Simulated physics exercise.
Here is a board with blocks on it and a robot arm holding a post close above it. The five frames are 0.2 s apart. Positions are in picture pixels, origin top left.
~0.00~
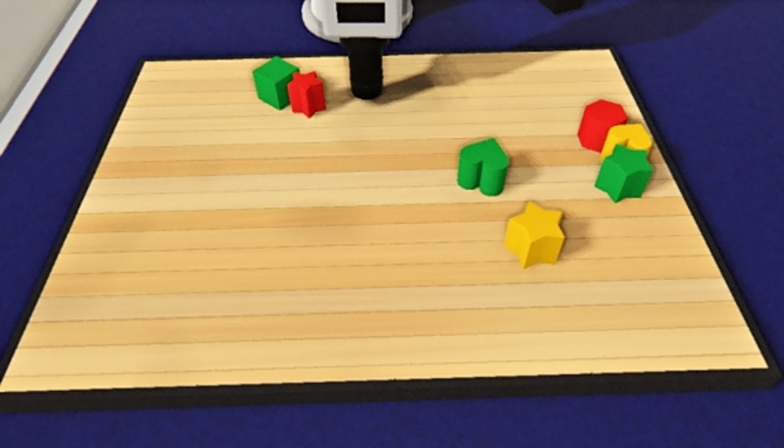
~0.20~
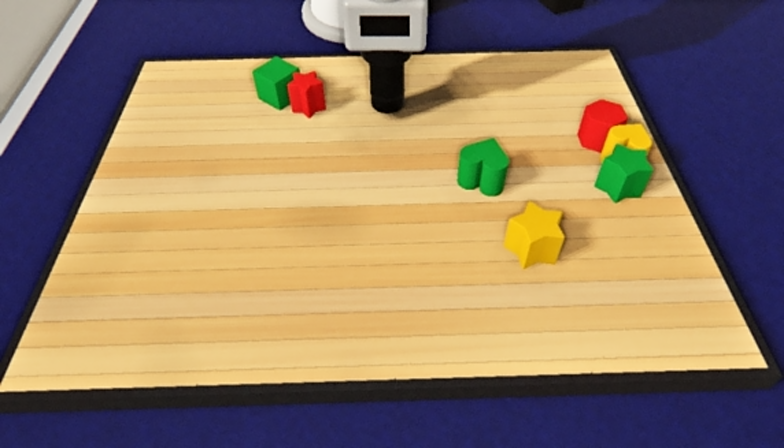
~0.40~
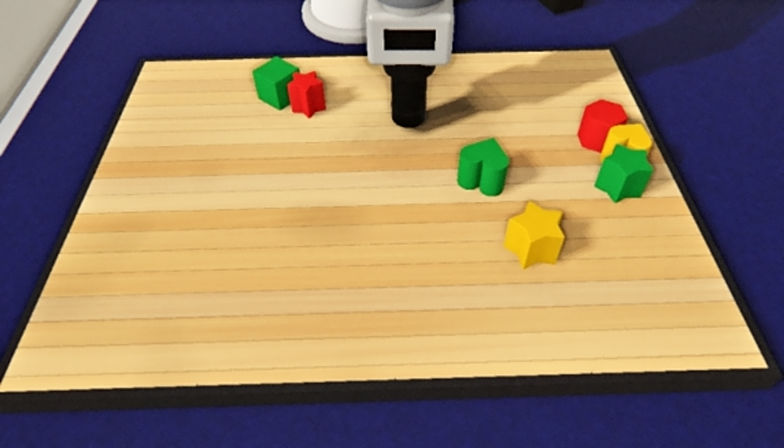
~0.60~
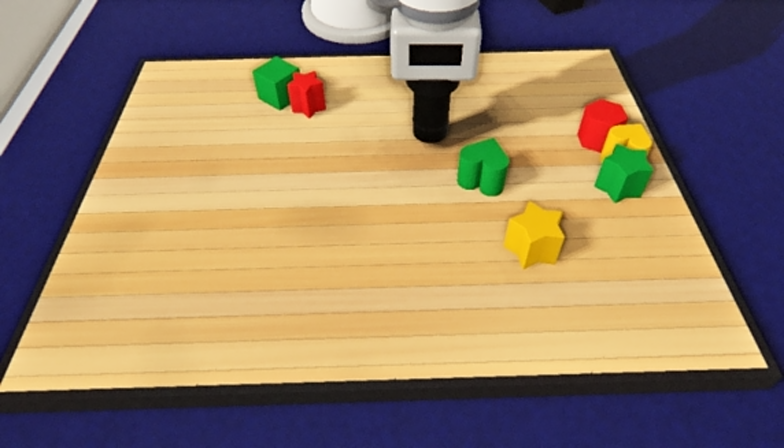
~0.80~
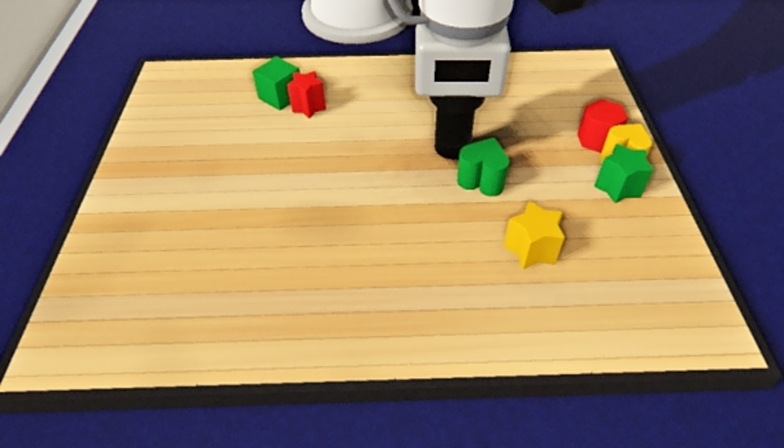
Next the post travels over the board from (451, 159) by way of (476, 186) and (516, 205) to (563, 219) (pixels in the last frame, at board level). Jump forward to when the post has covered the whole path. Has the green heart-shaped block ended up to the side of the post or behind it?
No, that is not how it ends up.
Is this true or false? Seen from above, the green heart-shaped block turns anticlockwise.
The claim holds.
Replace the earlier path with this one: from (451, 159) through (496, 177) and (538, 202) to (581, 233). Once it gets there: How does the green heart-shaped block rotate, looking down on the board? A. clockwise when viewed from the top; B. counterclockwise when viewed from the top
My answer is option A.
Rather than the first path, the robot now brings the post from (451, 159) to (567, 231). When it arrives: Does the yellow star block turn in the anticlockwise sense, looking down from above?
I'd say no.
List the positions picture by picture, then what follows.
Lower end of the post at (367, 91), tops of blocks, green heart-shaped block at (486, 153), yellow star block at (539, 221), in the first frame.
Post at (388, 104), blocks as before, in the second frame.
Post at (409, 118), blocks as before, in the third frame.
Post at (430, 133), blocks as before, in the fourth frame.
Post at (452, 149), green heart-shaped block at (486, 153), yellow star block at (539, 221), in the fifth frame.
The first path, step by step. One third of the way, post at (478, 176); green heart-shaped block at (516, 172), turned 35° anticlockwise.
Two thirds of the way, post at (520, 195); green heart-shaped block at (562, 191), turned 40° anticlockwise.
At the end, post at (566, 209); green heart-shaped block at (611, 208), turned 30° anticlockwise; yellow star block not moved.
